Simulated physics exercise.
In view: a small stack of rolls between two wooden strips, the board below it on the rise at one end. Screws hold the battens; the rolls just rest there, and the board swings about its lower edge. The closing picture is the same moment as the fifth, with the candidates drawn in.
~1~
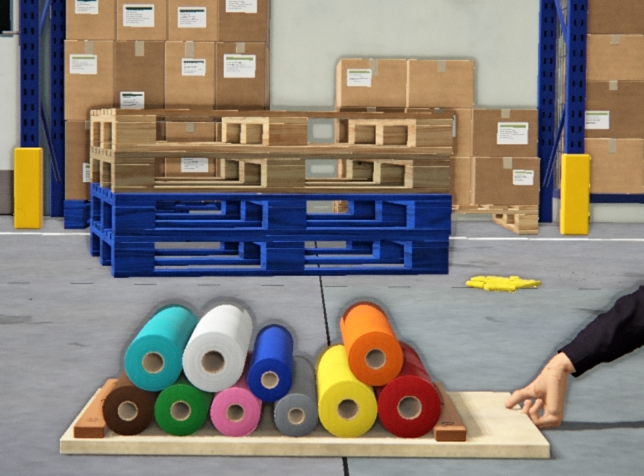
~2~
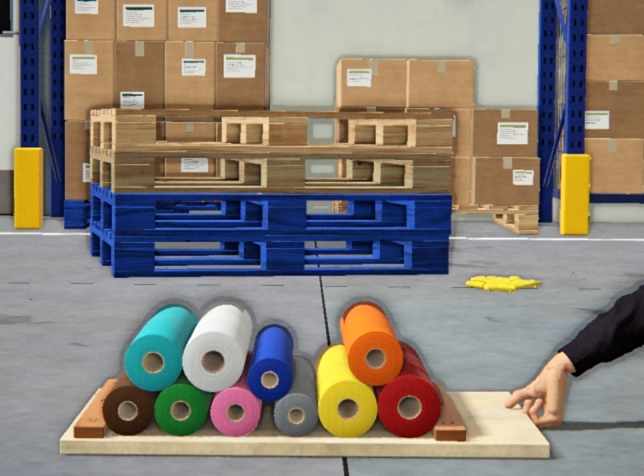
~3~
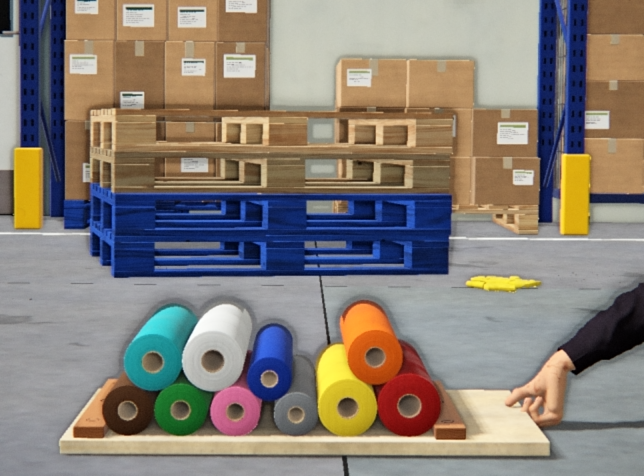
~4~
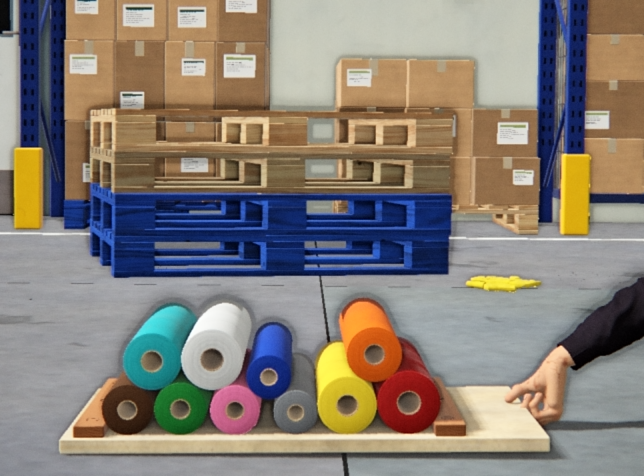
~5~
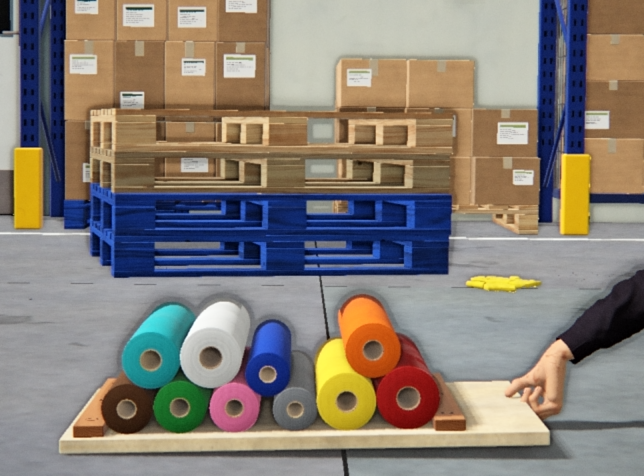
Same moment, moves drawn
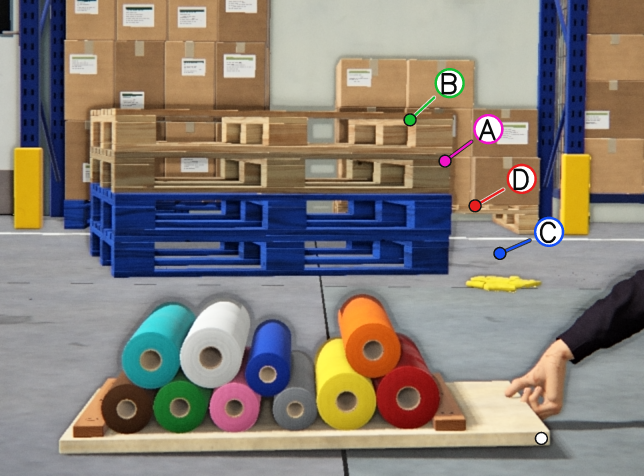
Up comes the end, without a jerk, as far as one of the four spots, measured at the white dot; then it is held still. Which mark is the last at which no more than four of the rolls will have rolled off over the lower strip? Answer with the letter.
No higher than C.
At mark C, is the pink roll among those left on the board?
Yes.
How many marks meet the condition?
One of them.
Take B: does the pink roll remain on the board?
The pink roll: No.
On the marked copy, A at (445, 161); B at (410, 120); C at (500, 254); D at (475, 206); the white dot at (541, 439).
Following C. Soon after the start, board at 15°.
Later, board at 24°.
In the end, board at 24°, one over the low batten (turquoise).
As for the rest, A ten over the low batten; B ten over the low batten; D ten over the low batten.
